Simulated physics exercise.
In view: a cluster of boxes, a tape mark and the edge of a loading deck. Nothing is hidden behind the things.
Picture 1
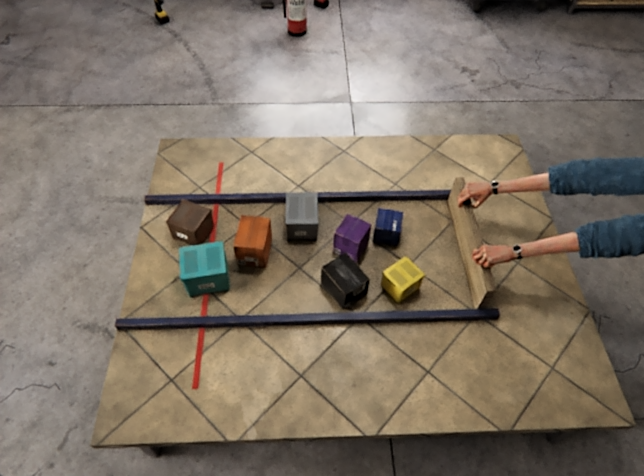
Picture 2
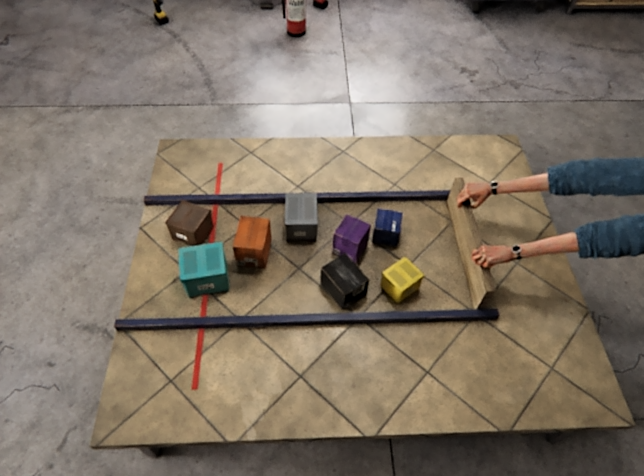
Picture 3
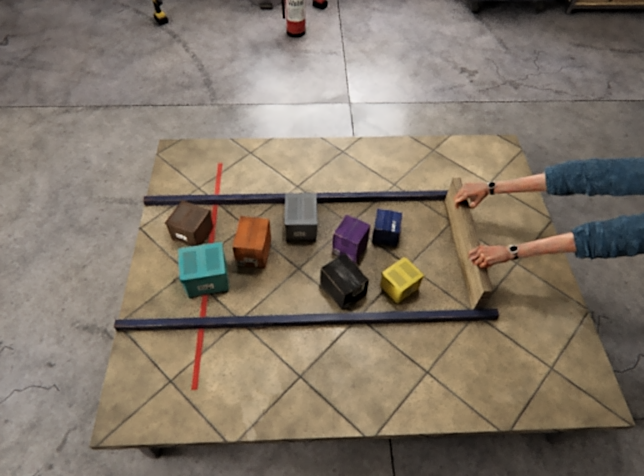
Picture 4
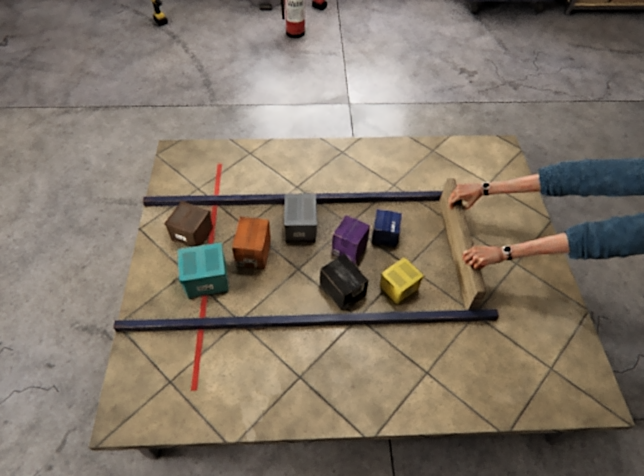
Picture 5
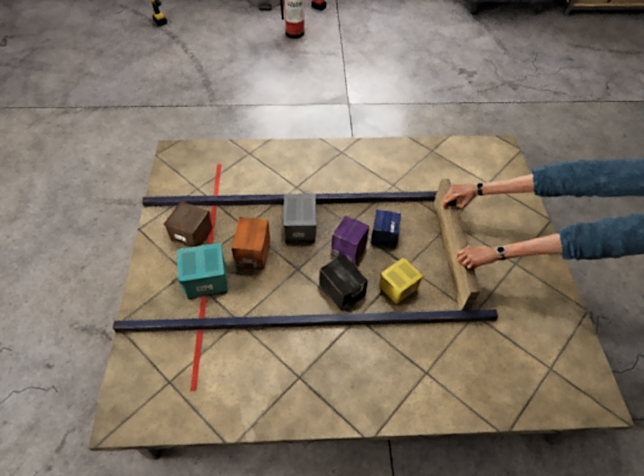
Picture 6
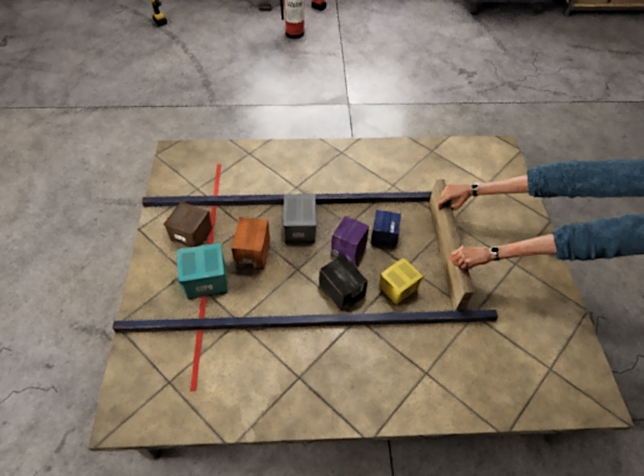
Two hands in blue sleeves slid a wooden plank slightly to the left between two dark rails on a tiled table, while the scattered colored boxes near a red tape line stayed still.
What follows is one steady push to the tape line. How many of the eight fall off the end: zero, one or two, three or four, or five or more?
The number that fall off is one or two.
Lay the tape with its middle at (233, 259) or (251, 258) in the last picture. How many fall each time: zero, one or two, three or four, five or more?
Taking them in turn, none; none.
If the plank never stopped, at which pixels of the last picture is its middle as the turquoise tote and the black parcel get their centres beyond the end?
At (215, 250) for the turquoise tote; at (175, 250) for the black parcel.
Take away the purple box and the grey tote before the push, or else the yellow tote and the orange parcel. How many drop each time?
1 in the first case, 0 in the second.
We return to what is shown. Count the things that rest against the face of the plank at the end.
In contact: 2.
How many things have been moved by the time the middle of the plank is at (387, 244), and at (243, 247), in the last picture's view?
The counts are 4 and 8.
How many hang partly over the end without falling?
The number is 2.
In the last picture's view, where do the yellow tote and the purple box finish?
The yellow tote at (188, 278), the purple box at (164, 252).
Soon after, none off yet; brown tote at rest near (189, 226); turquoise tote at rest near (203, 272); orange parcel at rest near (252, 243).
Then, none off yet; brown tote at rest near (189, 226); turquoise tote at rest near (203, 272); orange parcel moved a little near (241, 244).
Further on, none off yet; brown tote moved about its own width near (162, 220); turquoise tote moved about its own width near (157, 283); orange parcel moved well along near (182, 244).
At rest, the number that fall off is one or two; fallen, turquoise tote.
